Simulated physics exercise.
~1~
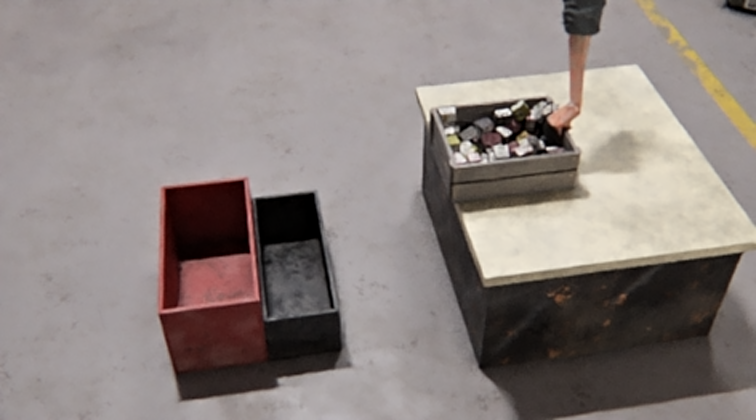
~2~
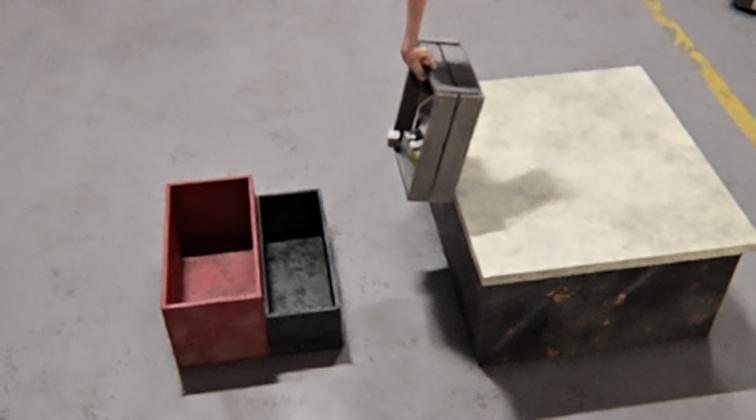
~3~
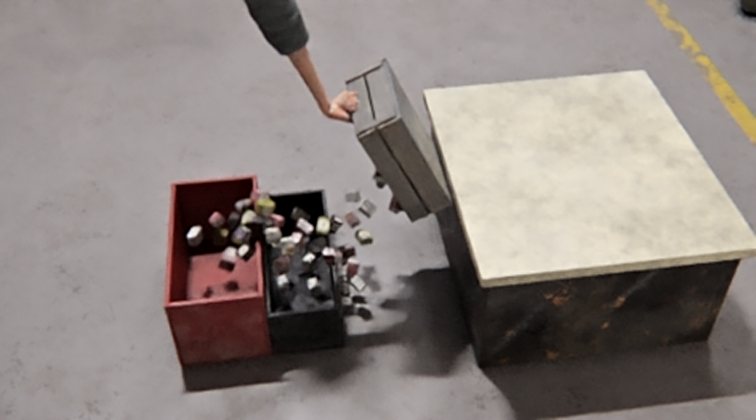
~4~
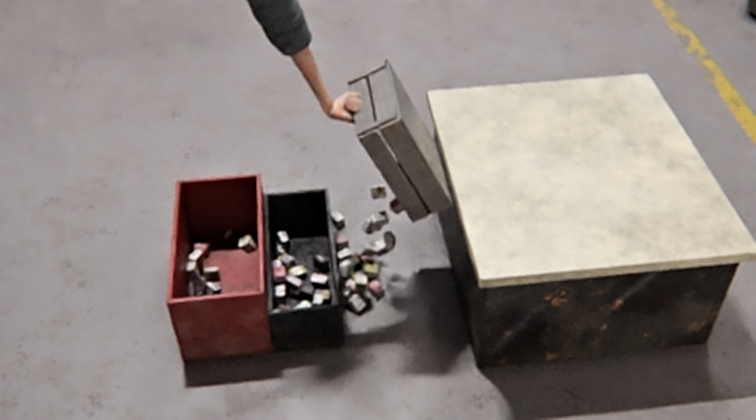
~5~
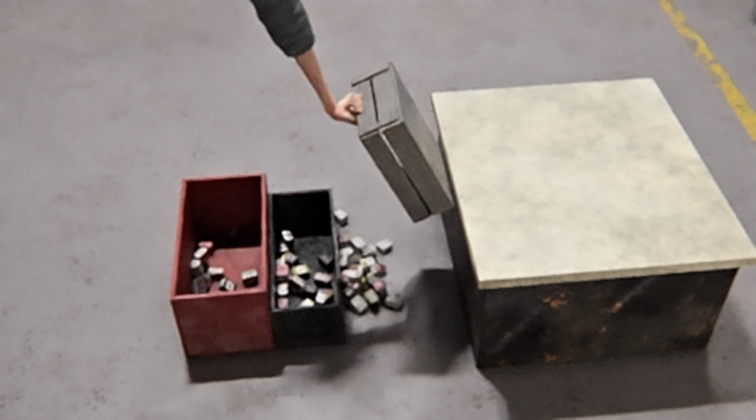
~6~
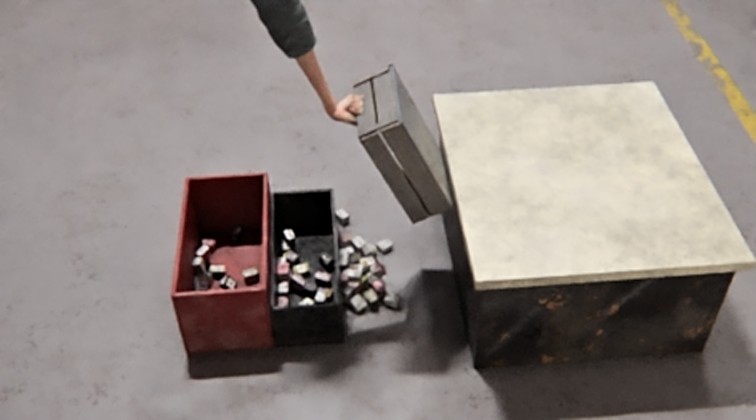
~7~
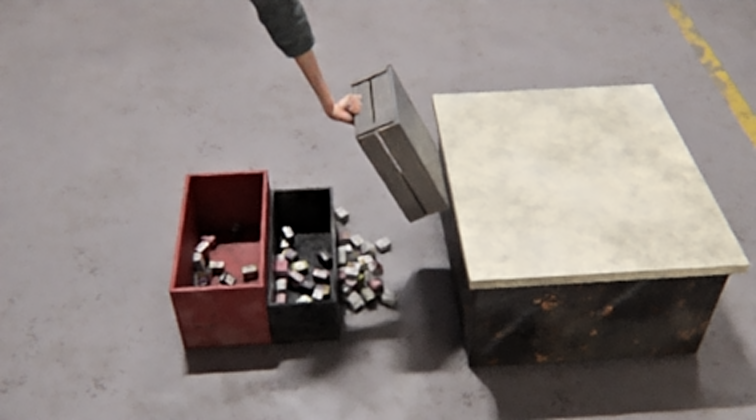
Hand lifting a grey crate off a bench and tipping it, small cartons scattering into black and red totes and onto the floor.
